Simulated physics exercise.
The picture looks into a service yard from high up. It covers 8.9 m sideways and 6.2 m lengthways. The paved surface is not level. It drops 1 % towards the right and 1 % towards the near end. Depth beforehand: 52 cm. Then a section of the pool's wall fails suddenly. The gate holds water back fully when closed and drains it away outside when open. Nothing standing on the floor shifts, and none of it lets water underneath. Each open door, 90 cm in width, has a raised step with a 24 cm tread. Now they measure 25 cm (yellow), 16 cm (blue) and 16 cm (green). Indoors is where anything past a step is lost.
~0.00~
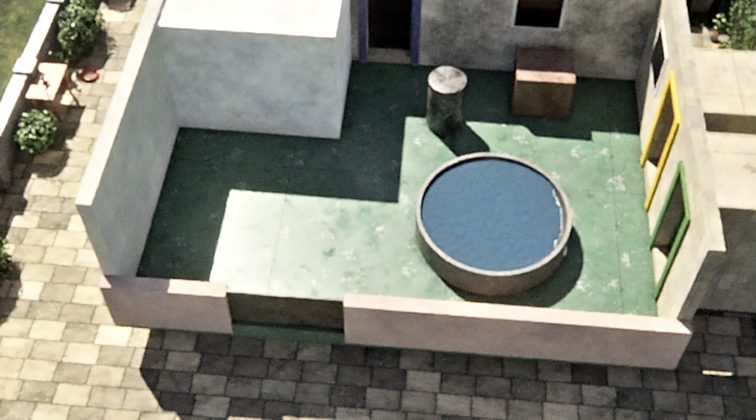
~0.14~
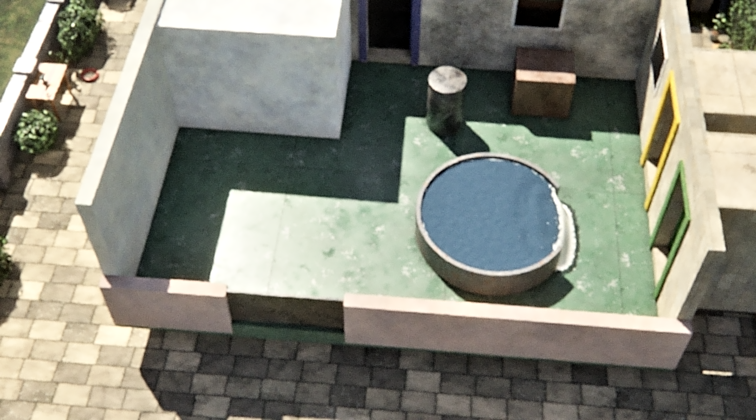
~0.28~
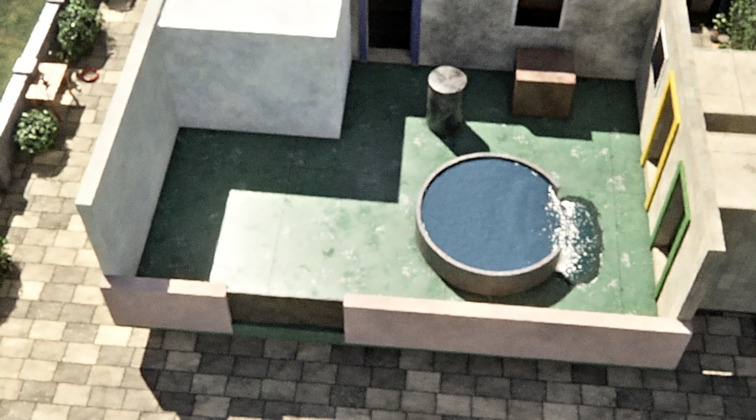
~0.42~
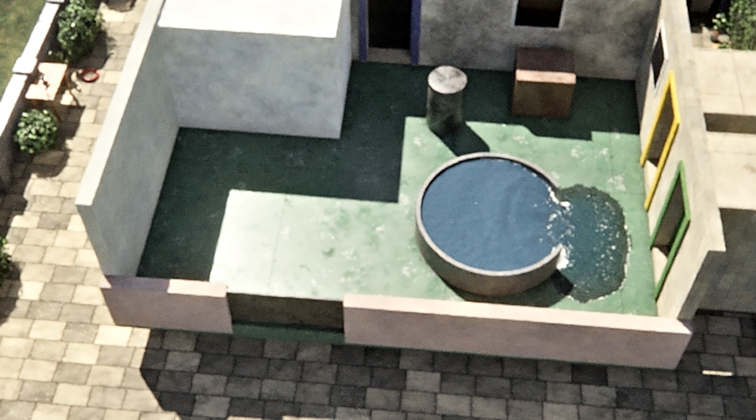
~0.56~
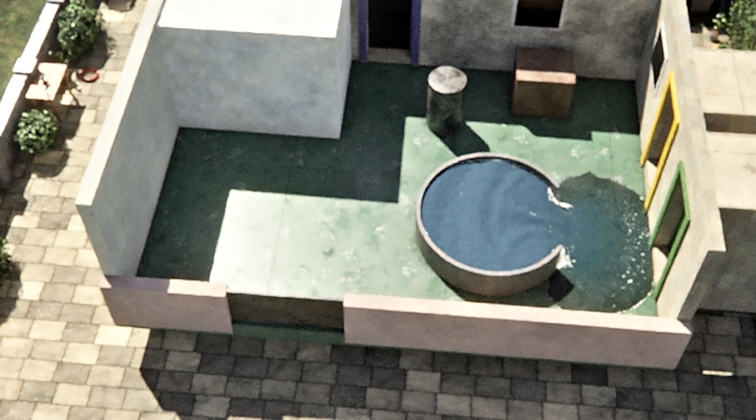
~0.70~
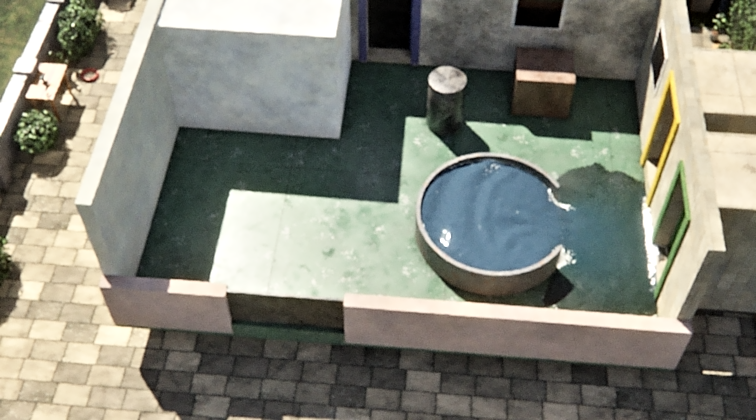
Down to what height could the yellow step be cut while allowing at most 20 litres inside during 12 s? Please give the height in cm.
It could go down to about 17 cm.
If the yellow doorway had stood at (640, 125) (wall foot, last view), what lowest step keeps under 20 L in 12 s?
Roughly 11.0 cm, give or take.
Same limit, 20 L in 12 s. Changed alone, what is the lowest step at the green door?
Roughly 29 cm at the green door.
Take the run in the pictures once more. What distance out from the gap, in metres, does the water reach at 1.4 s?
About 3.0 metres out.
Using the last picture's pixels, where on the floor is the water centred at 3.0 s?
Around (547, 230).
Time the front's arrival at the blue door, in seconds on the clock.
Blue 4.5 s.
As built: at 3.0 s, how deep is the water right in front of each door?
Yellow 18, blue 0, green 26 cm.
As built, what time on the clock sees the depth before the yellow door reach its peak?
The level tops out around 2.0 s.
After 1.4 s water covers 15 % of the floor, deepest (36 cm) near (648, 241); 19 cm at the yellow door, 0 litres in over its 25 cm step.
After 3.0 s water covers 25 % of the floor, deepest (34 cm) near (658, 347); 18 cm at the yellow door, 0 litres in over its 25 cm step.
After 12.0 s water covers 100 % of the floor, deepest (12 cm) near (658, 347); 8 cm at the yellow door, 1 litre in over its 25 cm step.
At the yellow door as built, the water arrived by 0.8 s and peaked near 23 cm at 2.0 s.
With a step of 15.5 cm, 29 litres would have come in within the 12 s; with 21 cm, 6 litres. So under 20 litres takes about 17 cm.
